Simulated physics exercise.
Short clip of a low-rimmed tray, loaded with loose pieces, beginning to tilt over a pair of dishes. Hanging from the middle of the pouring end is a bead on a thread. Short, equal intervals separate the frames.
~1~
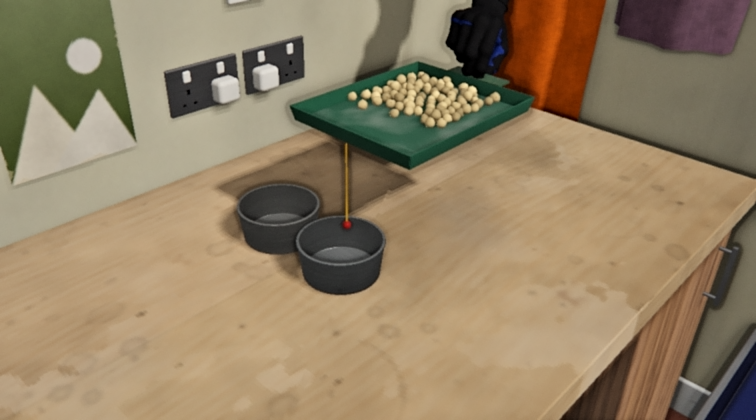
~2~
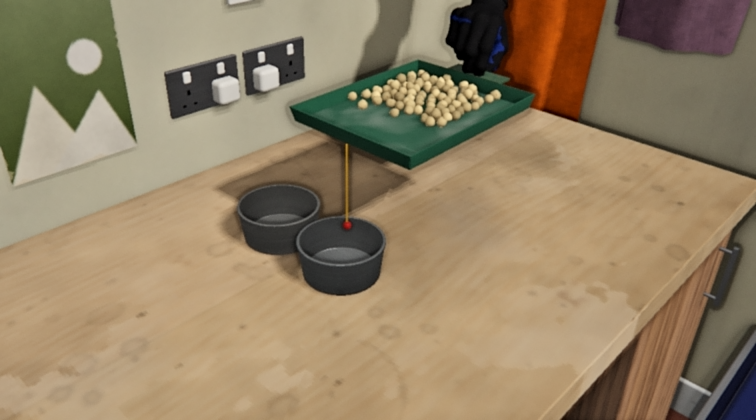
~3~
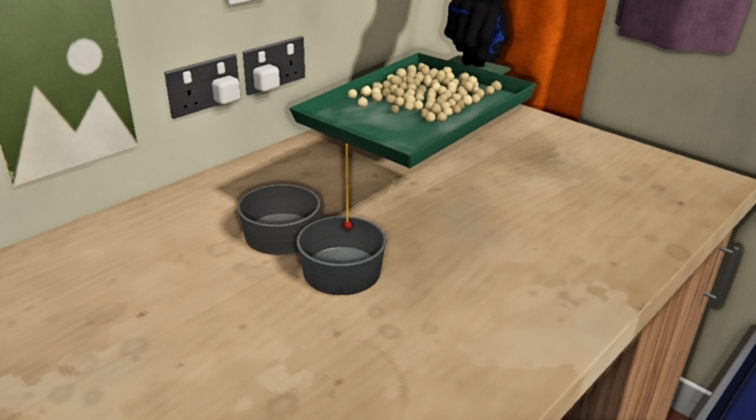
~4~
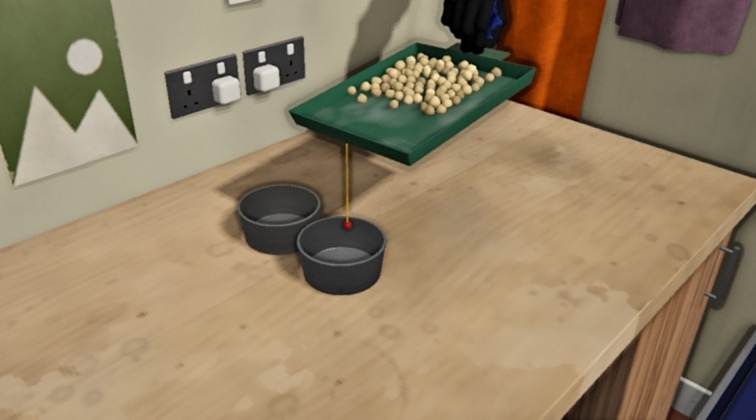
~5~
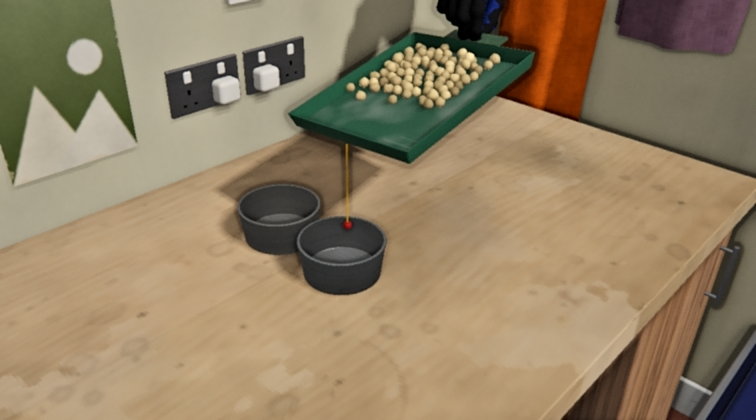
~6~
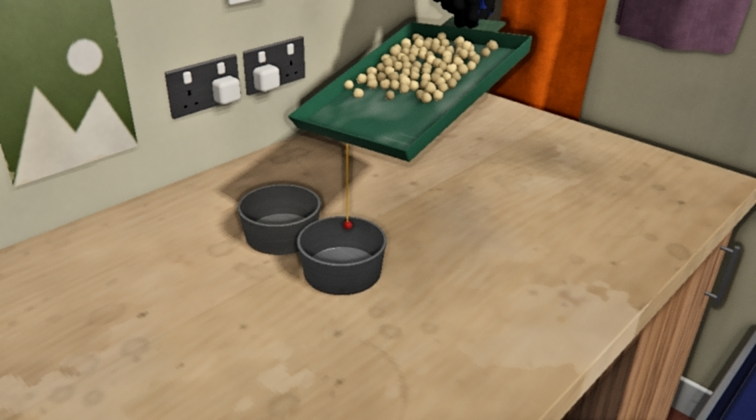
A green tray of macadamia nuts gradually tilts above two dark dishes on a wooden counter.
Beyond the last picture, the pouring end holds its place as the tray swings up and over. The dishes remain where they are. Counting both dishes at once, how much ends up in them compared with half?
Mostly kept.
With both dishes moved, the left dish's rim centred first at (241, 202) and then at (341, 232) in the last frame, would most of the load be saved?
First try: A majority; second try: A minority.
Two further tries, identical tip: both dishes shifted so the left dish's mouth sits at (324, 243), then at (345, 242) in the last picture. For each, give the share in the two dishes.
30 and 10 in a hundred.
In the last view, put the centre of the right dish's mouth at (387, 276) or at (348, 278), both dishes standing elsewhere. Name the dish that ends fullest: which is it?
The one at left the first time, the one at left the second.
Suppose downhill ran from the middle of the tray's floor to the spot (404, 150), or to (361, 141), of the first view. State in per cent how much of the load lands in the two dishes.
About 10 % and about 30 %.
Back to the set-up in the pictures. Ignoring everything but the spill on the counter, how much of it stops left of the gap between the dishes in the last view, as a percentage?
Left fraction: Around 100 per cent.
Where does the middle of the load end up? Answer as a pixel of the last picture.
Roughly at pixel (284, 240).
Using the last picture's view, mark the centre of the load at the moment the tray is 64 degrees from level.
Roughly at (324, 114).
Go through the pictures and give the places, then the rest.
Corners of the pouring end near (295, 105) and (410, 154), level; middle of the load near (422, 97), macadamia nuts; left dish near (248, 231); right dish near (309, 270); bead on its thread near (347, 225), in the first picture.
Corners of the pouring end near (295, 106) and (410, 154), level; middle of the load near (422, 96), in the second picture.
Corners of the pouring end near (294, 108) and (410, 152), tipped barely, lowest at the left corner; middle of the load near (422, 90), in the third picture.
Corners of the pouring end near (294, 110) and (408, 151), tipped a little, lowest at the left corner; middle of the load near (422, 82), in the fourth picture.
Corners of the pouring end near (293, 112) and (407, 149), tipped a little, lowest at the left corner; middle of the load near (420, 74), in the fifth picture.
Corners of the pouring end near (293, 115) and (405, 147), tipped clearly, lowest at the left corner; middle of the load near (417, 66); left dish near (249, 232); right dish near (310, 270), in the sixth picture.
Shortly afterwards, tray tipped steeply; the bulk on the tray; only a few in the left dish; only a few outside both; a little in the air.
Next, tray tipped past a quarter turn; the bulk on the tray; a little in the right dish; a little in the left dish; a little outside both; a little in the air.
Some moments later, tray tipped past a quarter turn; near a quarter in the right dish; near half in the left dish; near a quarter outside both.
In the end, tray tipped past a quarter turn; near a quarter in the right dish; near half in the left dish; near a quarter outside both.
